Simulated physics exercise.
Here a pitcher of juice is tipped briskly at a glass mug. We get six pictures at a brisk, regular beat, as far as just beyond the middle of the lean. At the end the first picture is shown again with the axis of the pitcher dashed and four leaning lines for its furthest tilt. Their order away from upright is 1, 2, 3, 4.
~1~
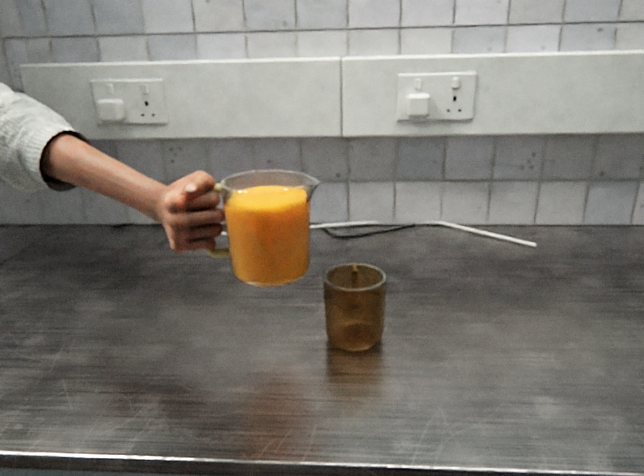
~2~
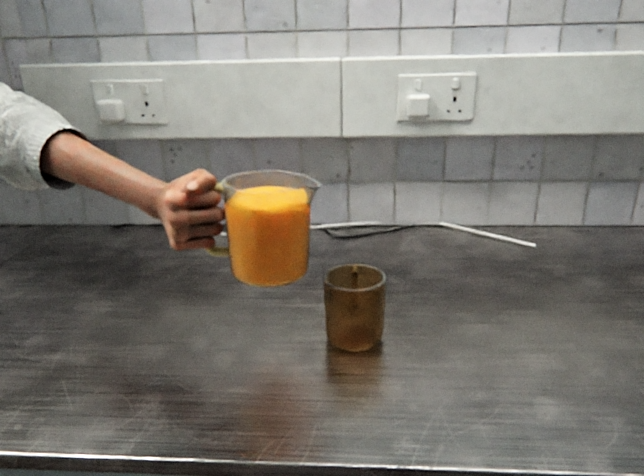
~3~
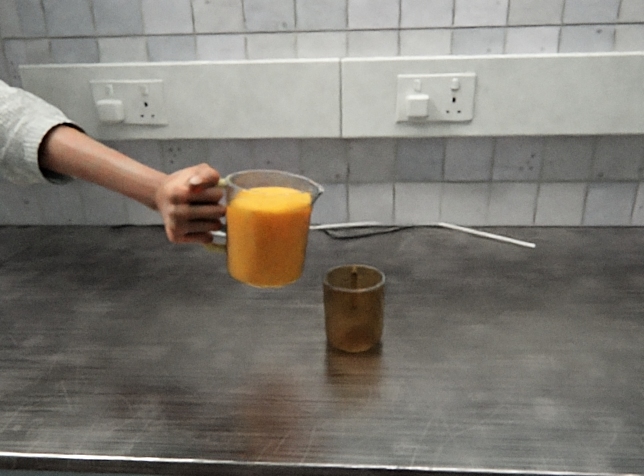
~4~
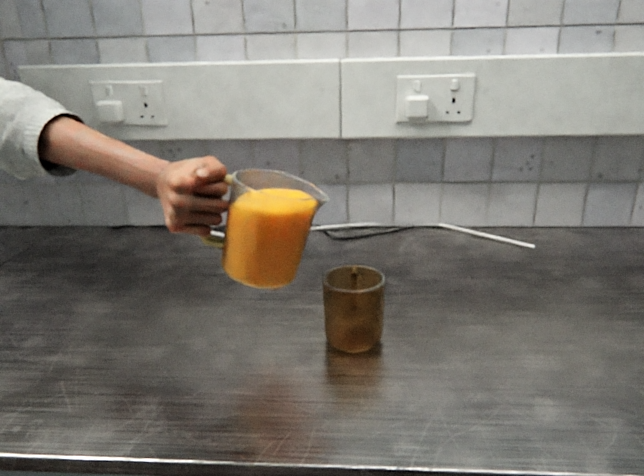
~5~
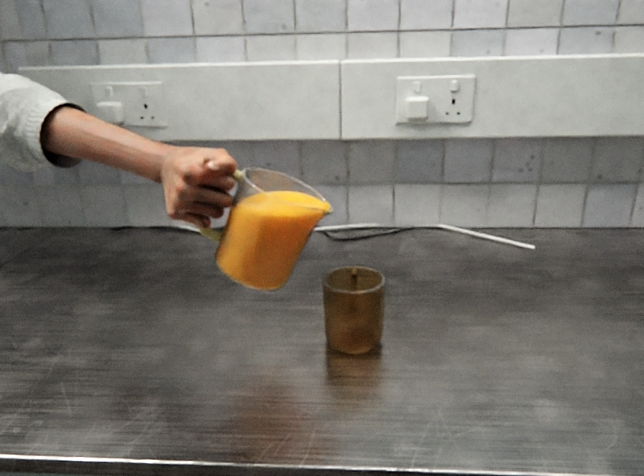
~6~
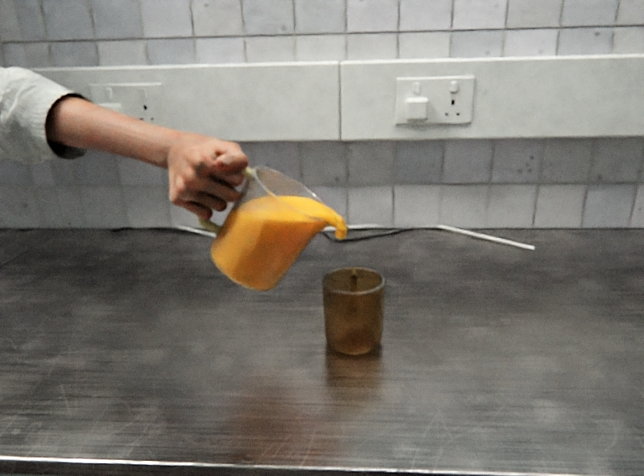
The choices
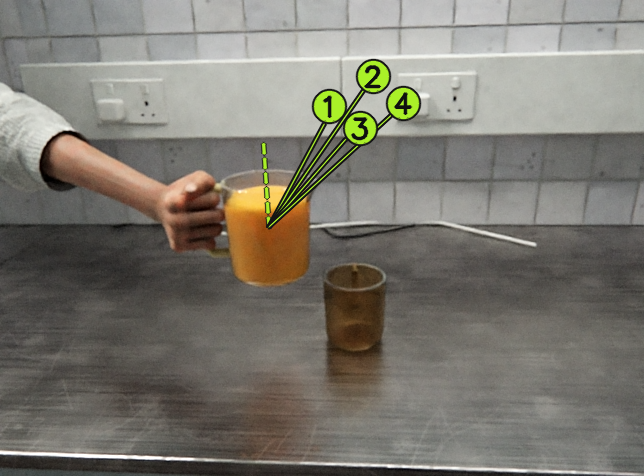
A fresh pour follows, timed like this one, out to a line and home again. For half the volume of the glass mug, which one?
Take 4.
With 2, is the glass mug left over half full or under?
Under half.
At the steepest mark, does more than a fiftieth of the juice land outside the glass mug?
No, it does not.
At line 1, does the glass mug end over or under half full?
Under.
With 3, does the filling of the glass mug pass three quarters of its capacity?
No, less.
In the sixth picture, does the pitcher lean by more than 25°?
Yes, it does.
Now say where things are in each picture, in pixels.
The first picture shows upright, lip at (318, 183); rim of the glass mug round (355, 275); nothing has left yet.
The second picture shows upright, lip at (319, 185); nothing has left yet.
The third picture shows tipped about 7°, lip at (322, 190); nothing has left yet.
The fourth picture shows tipped about 15°, lip at (327, 199); nothing has left yet.
The fifth picture shows tipped about 24°, lip at (332, 210); nothing has left yet.
The sixth picture shows tipped about 34°, lip at (334, 222); juice is over the lip, down to (341, 235).
In lime, 1 at (324, 123); 2 at (363, 90); 3 at (345, 139); 4 at (391, 115).
Choosing 1, the glass mug ends with about 13 % of what it can hold.
Choosing 2, the glass mug ends with about 24 % of what it can hold.
Choosing 3, the glass mug ends with about 37 % of what it can hold.
Choosing 4, the glass mug ends with about 50 % of what it can hold.
